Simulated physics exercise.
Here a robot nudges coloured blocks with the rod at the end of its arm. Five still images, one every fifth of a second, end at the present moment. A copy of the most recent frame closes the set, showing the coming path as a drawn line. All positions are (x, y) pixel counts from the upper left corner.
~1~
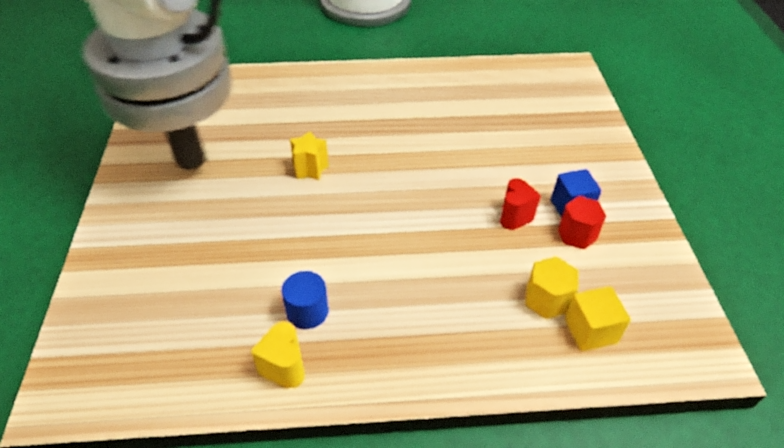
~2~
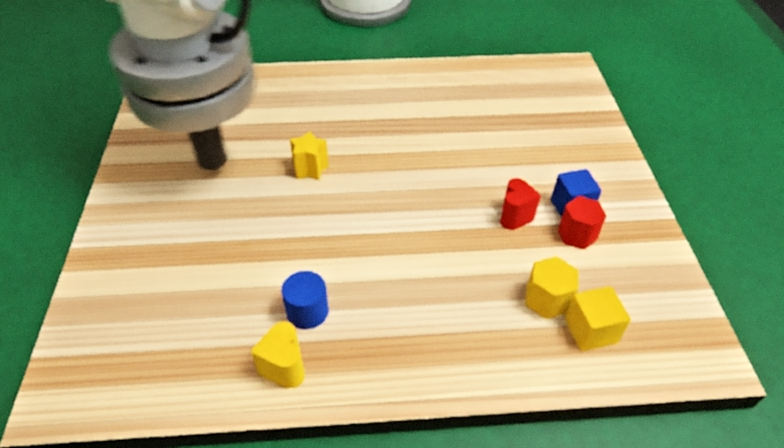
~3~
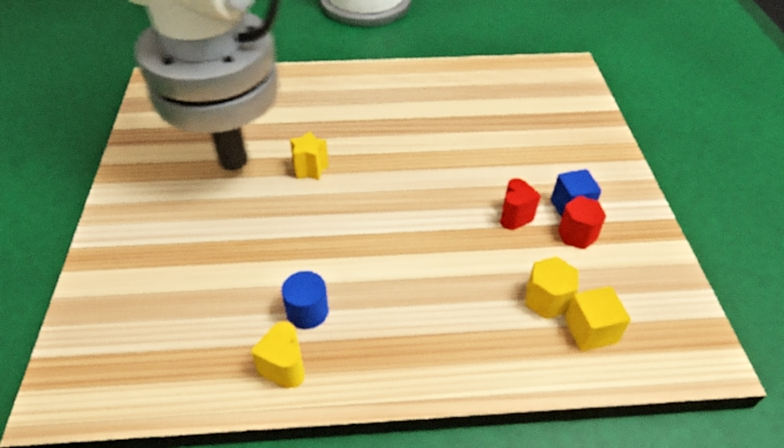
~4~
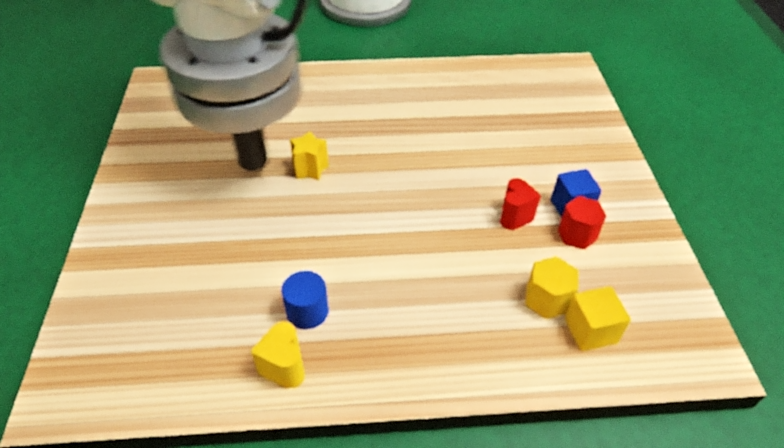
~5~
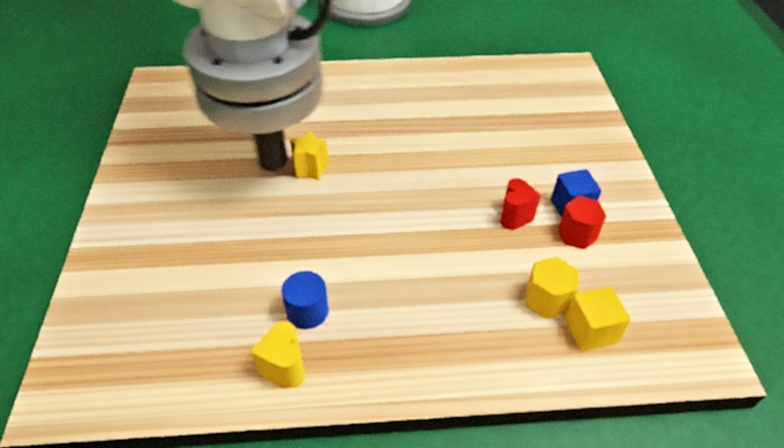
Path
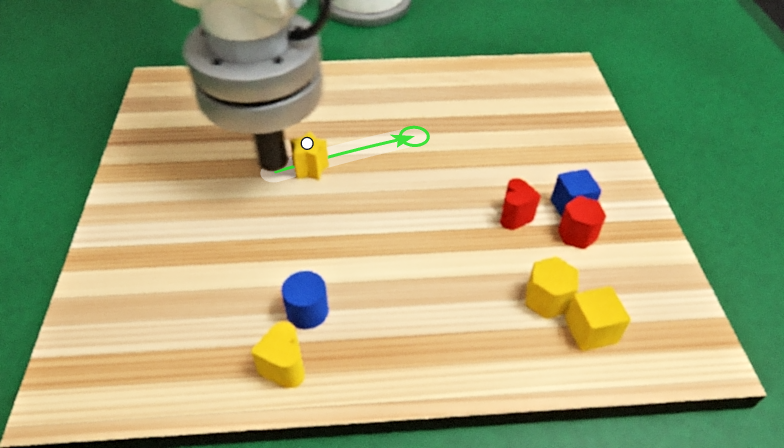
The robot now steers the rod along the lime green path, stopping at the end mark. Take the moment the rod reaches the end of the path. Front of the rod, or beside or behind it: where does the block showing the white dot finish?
I believe the block showing the white dot loses its place ahead of the rod and slips off.
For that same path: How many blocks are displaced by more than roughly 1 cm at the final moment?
Expect one.
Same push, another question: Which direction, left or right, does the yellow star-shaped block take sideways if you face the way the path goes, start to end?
The answer is right: Facing from the path's start to its end, that's where the yellow star-shaped block shifts.
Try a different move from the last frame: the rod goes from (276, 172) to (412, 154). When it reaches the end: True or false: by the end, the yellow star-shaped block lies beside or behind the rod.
The statement is false.
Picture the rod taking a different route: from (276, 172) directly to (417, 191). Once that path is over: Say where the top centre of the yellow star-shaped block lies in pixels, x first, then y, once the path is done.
The point I'd pick in the picture is (370, 139).
The drawn path runs in a line from (276, 172) to (414, 136); the dot is on the yellow star-shaped block.
On the path given first. One third of the way, rod at (323, 148); yellow star-shaped block at (348, 139), turned 35° clockwise.
Two thirds of the way, rod at (370, 136); yellow star-shaped block at (375, 139), turned 90° clockwise.
At the end, rod at (415, 126); yellow star-shaped block at (376, 139), turned 95° clockwise.
